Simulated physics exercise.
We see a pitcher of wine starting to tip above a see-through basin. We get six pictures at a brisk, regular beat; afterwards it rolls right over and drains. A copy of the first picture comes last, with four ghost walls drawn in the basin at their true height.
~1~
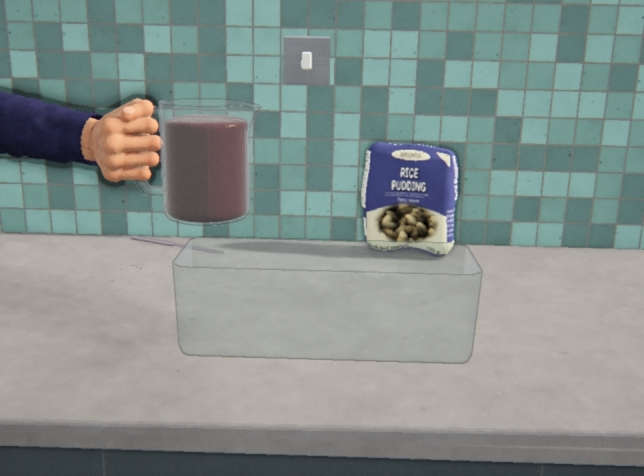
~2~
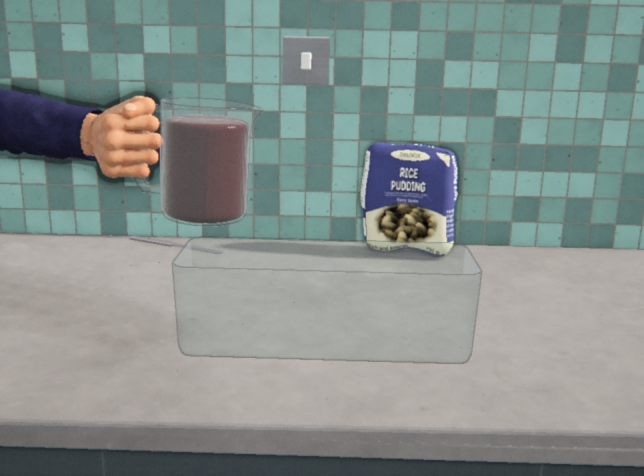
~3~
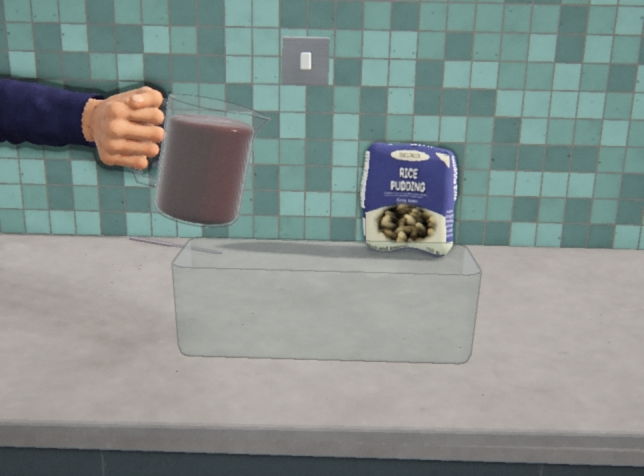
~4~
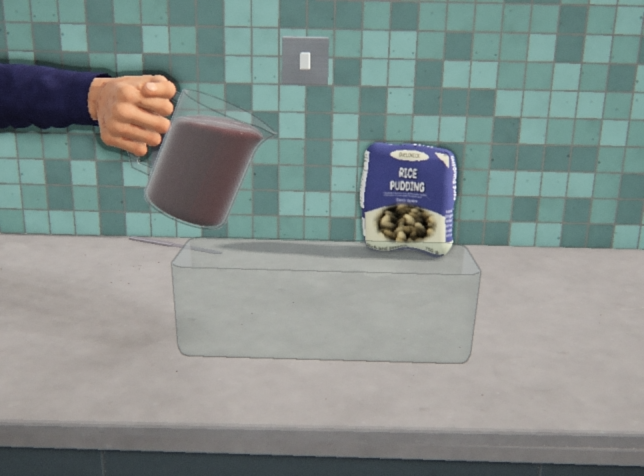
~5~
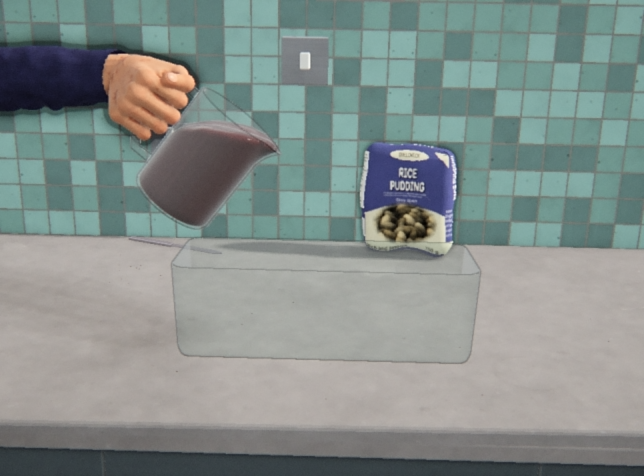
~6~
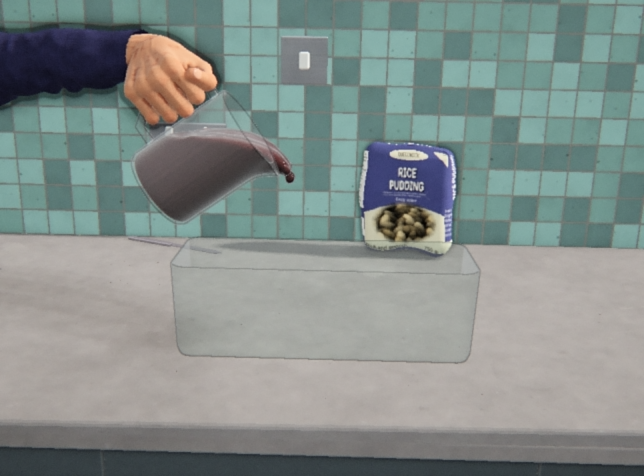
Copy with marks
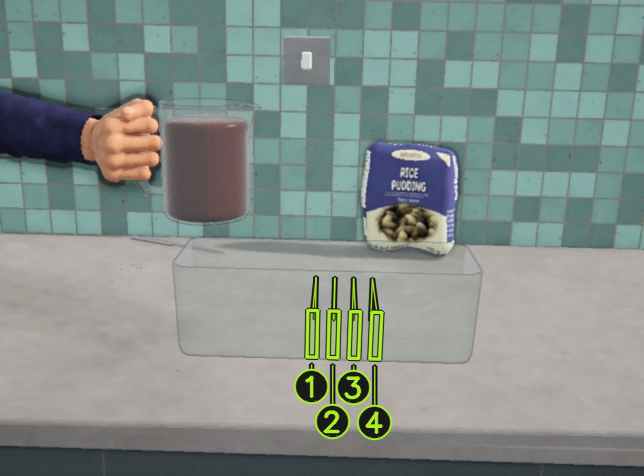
A hand tilting a clear pitcher of dark red wine rightward above a see-through basin, the liquid just starting over the lip.
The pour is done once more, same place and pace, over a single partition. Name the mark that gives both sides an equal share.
1.
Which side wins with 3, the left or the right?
The left side.
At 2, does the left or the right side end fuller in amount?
The left one.
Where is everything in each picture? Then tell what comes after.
In the first picture, upright, lip at (260, 106); basin from (179, 352) to (472, 361); nothing has left yet.
In the second picture, tipped about 3°, lip at (262, 109); nothing has left yet.
In the third picture, tipped about 11°, lip at (268, 118); nothing has left yet.
In the fourth picture, tipped about 23°, lip at (276, 133); nothing has left yet.
In the fifth picture, tipped about 38°, lip at (280, 153); nothing has left yet.
In the sixth picture, tipped about 55°, lip at (279, 175); wine is over the lip, down to (290, 180).
On the marked copy, 1 at (311, 364); 2 at (332, 365); 3 at (353, 365); 4 at (374, 366).
For position 1, about 51 % ends left of the wall and 48 % right of it.
For position 2, about 89 % ends left of the wall and 9 % right of it.
For position 3, about 93 % ends left of the wall and 3 % right of it; 4 % is lost outside.
For position 4, about 89 % ends left of the wall and 5 % right of it; 6 % is lost outside.
